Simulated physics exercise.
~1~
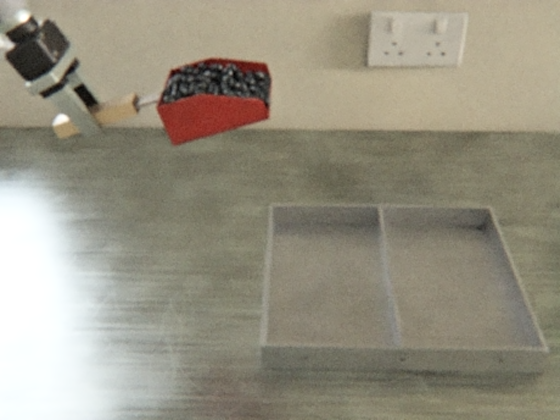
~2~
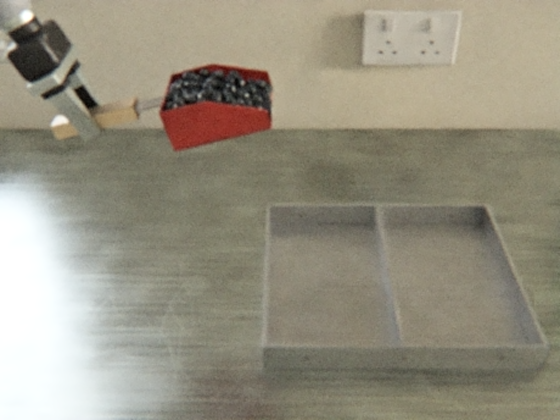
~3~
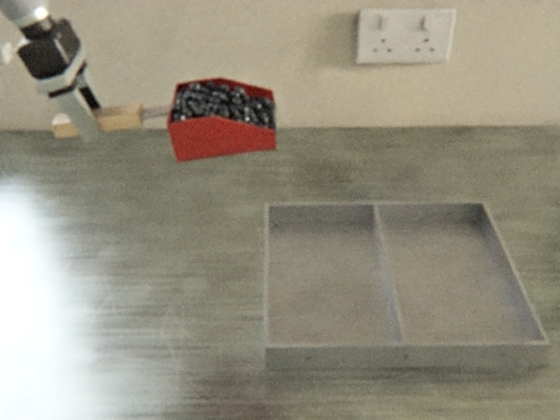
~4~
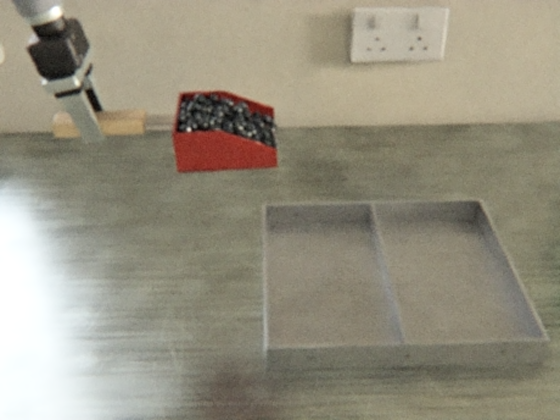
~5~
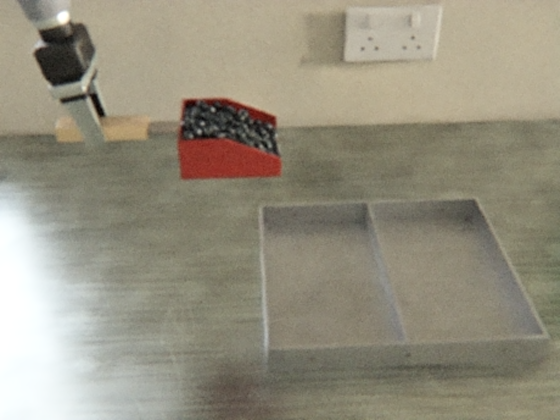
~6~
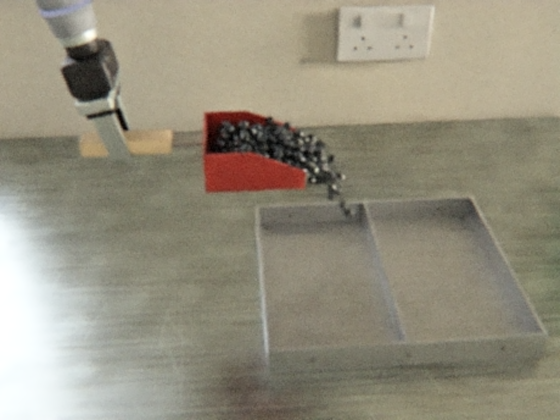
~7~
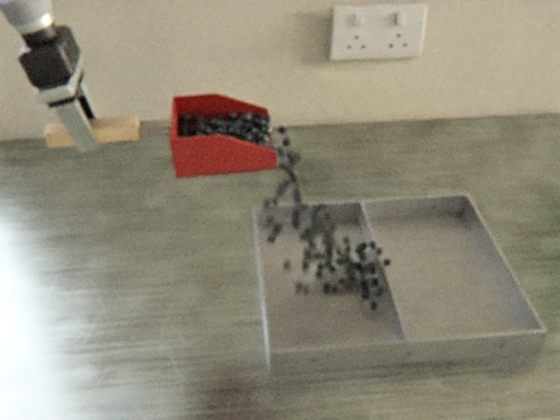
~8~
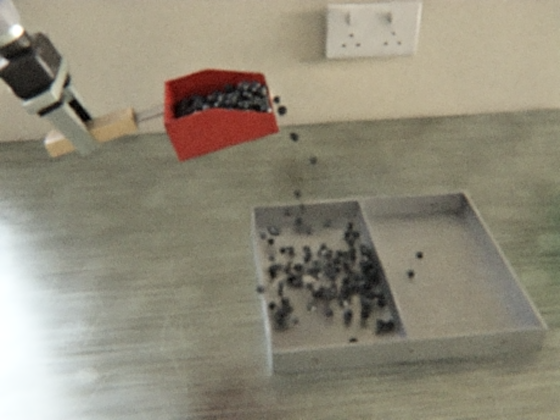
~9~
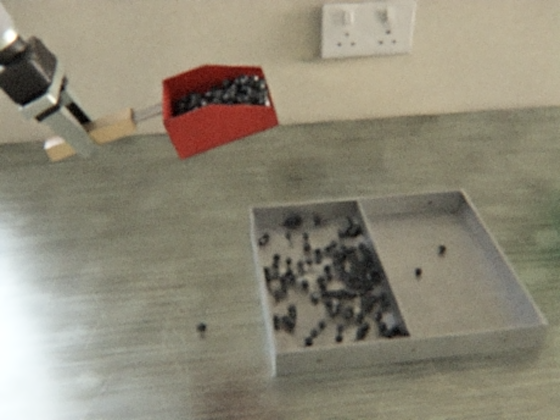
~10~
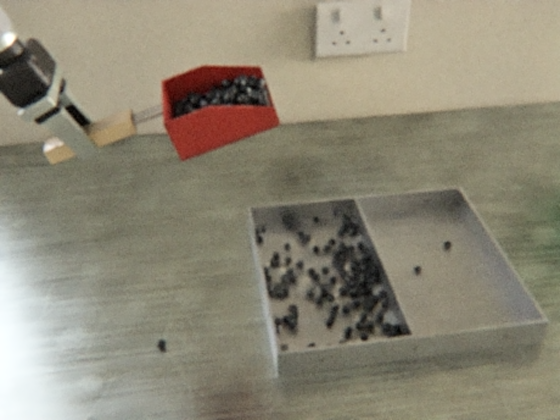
Robotic arm tipping dark beads from a red scoop into a divided grey tray, then tilting back with many still aboard.
